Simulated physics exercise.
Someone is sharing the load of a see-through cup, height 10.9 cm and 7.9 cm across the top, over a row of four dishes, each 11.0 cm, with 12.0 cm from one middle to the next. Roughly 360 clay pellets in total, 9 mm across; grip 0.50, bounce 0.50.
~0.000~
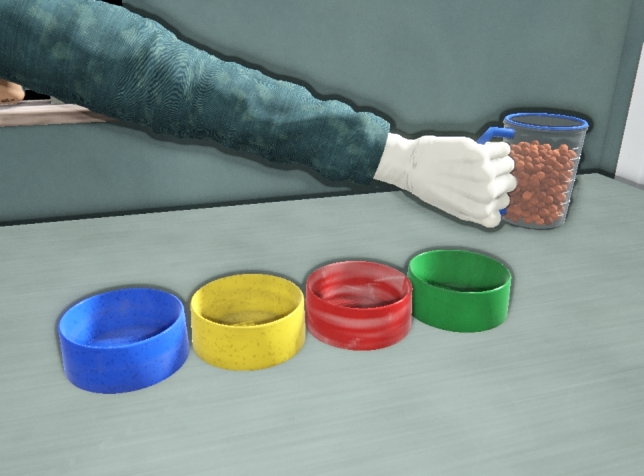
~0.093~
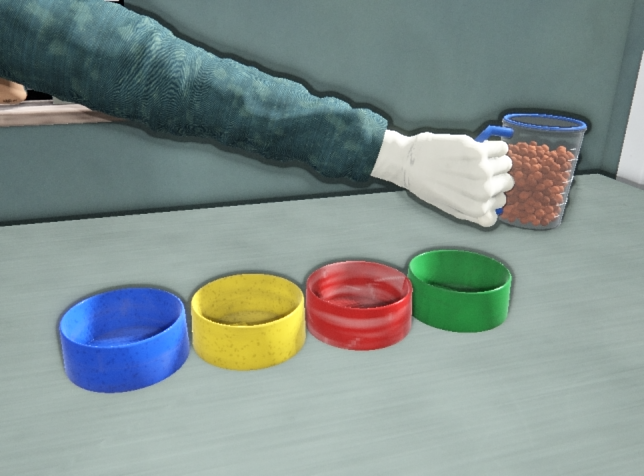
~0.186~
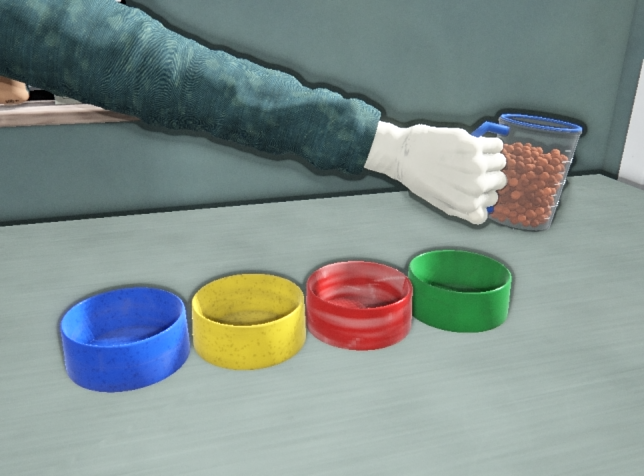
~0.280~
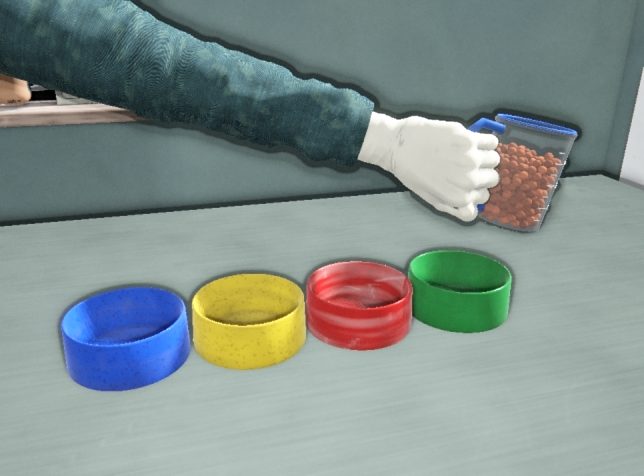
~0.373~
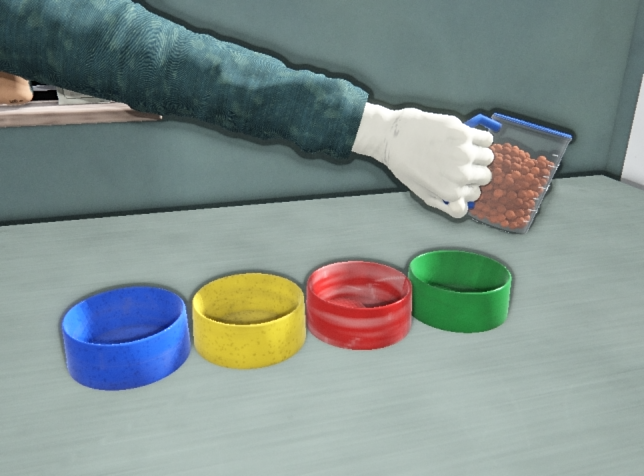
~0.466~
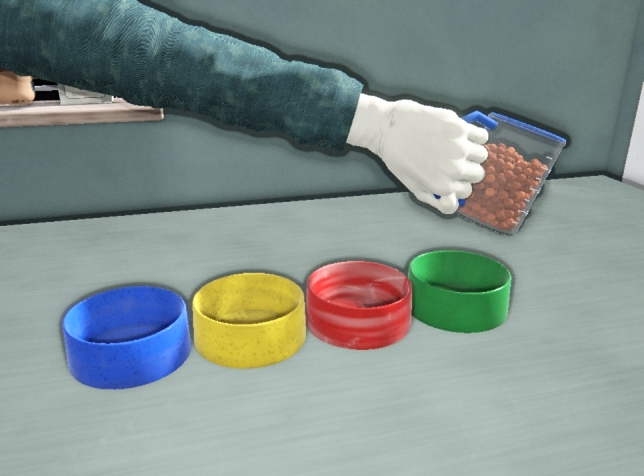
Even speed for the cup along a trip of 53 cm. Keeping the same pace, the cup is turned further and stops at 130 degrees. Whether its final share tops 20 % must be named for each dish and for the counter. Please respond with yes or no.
Red dish yes, blue dish no, green dish no, yellow dish no, counter no.
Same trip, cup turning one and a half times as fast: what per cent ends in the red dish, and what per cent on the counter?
Shares - red: 0, counter: 10.
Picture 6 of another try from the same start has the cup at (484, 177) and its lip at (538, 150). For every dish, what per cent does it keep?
Red 90; blue 0; green 0; yellow 0.
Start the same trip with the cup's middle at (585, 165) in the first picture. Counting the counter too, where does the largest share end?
Result - top receiver is green.
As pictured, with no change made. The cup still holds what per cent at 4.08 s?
Roughly 0 %.
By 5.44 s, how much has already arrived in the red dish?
Roughly 90 %.
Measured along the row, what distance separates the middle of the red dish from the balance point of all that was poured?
Around 1 cm away, toward the right-hand end.
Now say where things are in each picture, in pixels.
In the first picture, cup at (537, 171), tilt 0 degrees, lip at (577, 120), moved 0.0 cm; middle of the pieces at (540, 187); green dish at (459, 270); red dish at (359, 284); yellow dish at (248, 299); blue dish at (123, 316).
In the second picture, cup at (535, 172), tilt 2 degrees, lip at (575, 121), moved 0.4 cm; middle of the pieces at (537, 187).
In the third picture, cup at (528, 173), tilt 6 degrees, lip at (571, 125), moved 1.3 cm; middle of the pieces at (529, 189).
In the fourth picture, cup at (520, 174), tilt 11 degrees, lip at (566, 130), moved 2.2 cm; middle of the pieces at (520, 190).
In the fifth picture, cup at (513, 175), tilt 16 degrees, lip at (561, 134), moved 3.2 cm; middle of the pieces at (511, 191).
In the sixth picture, cup at (505, 175), tilt 20 degrees, lip at (555, 139), moved 4.1 cm; middle of the pieces at (503, 192); green dish at (459, 271); red dish at (359, 284); yellow dish at (249, 298); blue dish at (126, 313). Its pace works out near 50 degrees a second; the hand travels 10 cm a second.
After 2.64 s, tilt 129 degrees; cup holds 10 %, red 80 %, green 5 %.
After 4.08 s, tilt 130 degrees; cup holds 0 %, red 90 %, green 5 %.
Then, at 5.44 s, tilt 130 degrees; cup holds 0 %, red 90 %, green 5 %.
In the end, at 5.7 s, red 90 %, blue 0 %, green 5 %, yellow 0 %, counter 5 %.
